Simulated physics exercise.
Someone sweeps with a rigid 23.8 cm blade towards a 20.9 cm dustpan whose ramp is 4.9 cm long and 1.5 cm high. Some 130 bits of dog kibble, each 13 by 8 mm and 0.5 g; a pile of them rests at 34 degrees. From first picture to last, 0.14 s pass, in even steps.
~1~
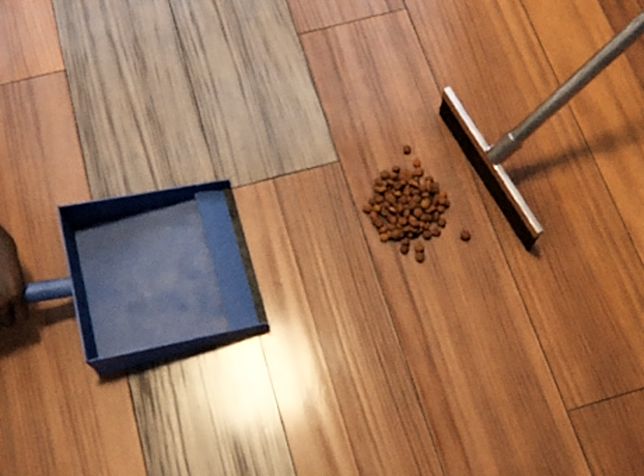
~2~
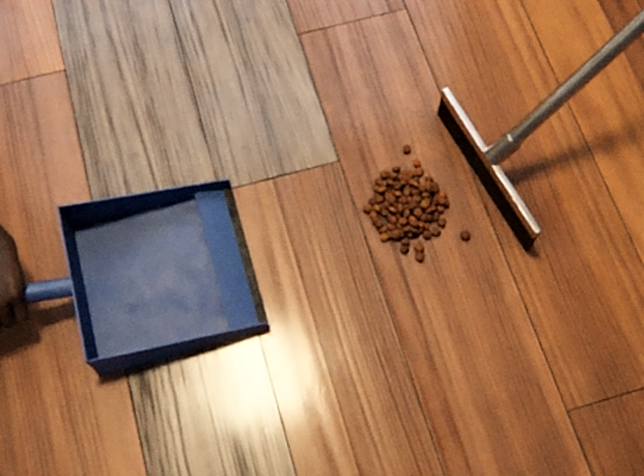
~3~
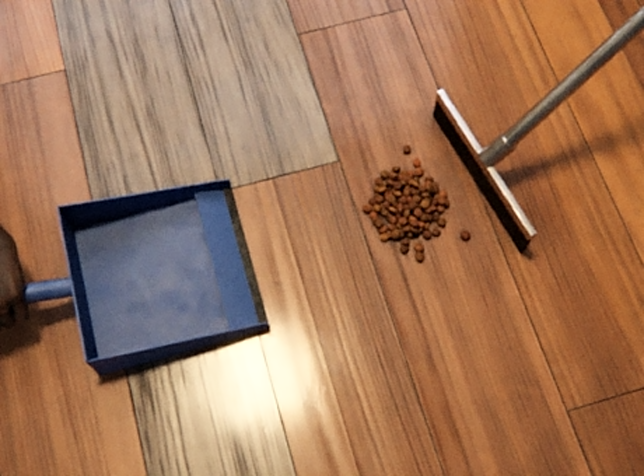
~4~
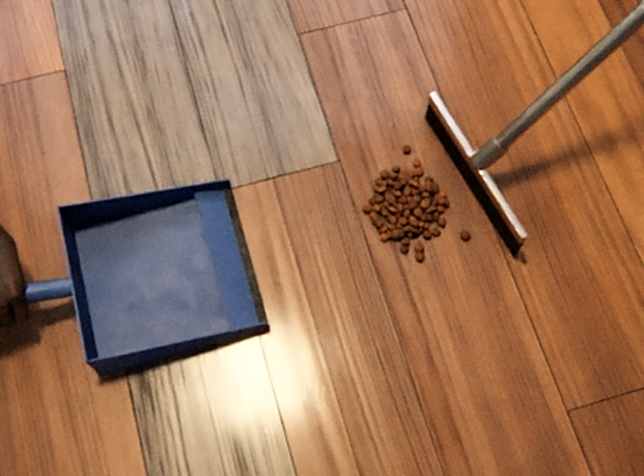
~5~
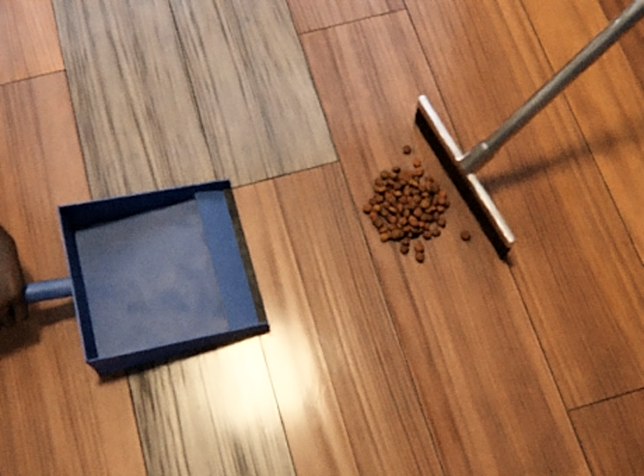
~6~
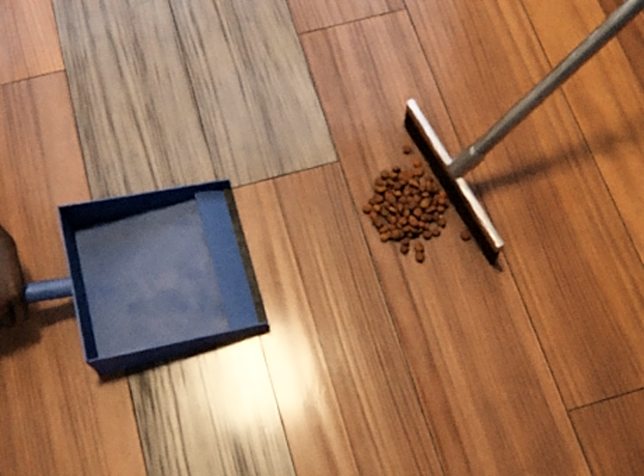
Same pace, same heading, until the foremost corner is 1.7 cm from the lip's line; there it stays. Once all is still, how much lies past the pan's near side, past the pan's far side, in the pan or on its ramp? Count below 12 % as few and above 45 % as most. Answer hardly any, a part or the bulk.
Near side hardly any, far side hardly any, pan a part.
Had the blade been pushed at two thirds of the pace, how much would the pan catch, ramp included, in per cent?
Then about 20 per cent.
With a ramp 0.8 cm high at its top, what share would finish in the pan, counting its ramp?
Then about 20 per cent.
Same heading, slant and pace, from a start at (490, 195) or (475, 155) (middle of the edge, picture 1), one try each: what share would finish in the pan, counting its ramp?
Some 30 and 10 per cent.
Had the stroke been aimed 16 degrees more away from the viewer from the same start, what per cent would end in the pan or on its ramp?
In that case some 5 per cent.
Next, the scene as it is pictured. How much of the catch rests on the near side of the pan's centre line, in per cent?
Roughly 50 per cent.
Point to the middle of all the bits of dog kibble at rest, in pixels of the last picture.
At about (260, 258).
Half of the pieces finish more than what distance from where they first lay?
About 22 cm.
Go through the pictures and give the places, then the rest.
Blade from (537, 233) to (447, 94), moved 0.0 cm, 0 of the pieces shifted so far; middle of the pieces at (410, 200); pan at (154, 281), in the first picture.
Blade from (535, 233) to (445, 95), moved 0.2 cm, 0 of the pieces shifted so far; middle of the pieces at (410, 200), in the second picture.
Blade from (530, 235) to (440, 97), moved 1.0 cm, 0 of the pieces shifted so far; middle of the pieces at (410, 200), in the third picture.
Blade from (522, 238) to (432, 99), moved 2.1 cm, 0 of the pieces shifted so far; middle of the pieces at (410, 200), in the fourth picture.
Blade from (510, 243) to (421, 103), moved 3.8 cm, 0 of the pieces shifted so far; middle of the pieces at (410, 200), in the fifth picture.
Blade from (498, 247) to (410, 107), moved 5.5 cm, 0 of the pieces shifted so far; middle of the pieces at (410, 200); pan at (154, 281), in the sixth picture.
Then, 0.21 s after the last picture, middle of the blade 16 cm from the lip; 0 % over the lip, far side 0 %, near side 0 %.
Then, 0.35 s after the last picture, middle of the blade 8 cm from the lip; 0 % over the lip, far side 0 %, near side 0 %.
Then, 0.62 s after the last picture, middle of the blade 4 cm from the lip; 15 % over the lip, far side 0 %, near side 5 %.
In the end, near side 5 %, far side 0 %, pan 15 %, in front of the lip or behind the blade 80 %.
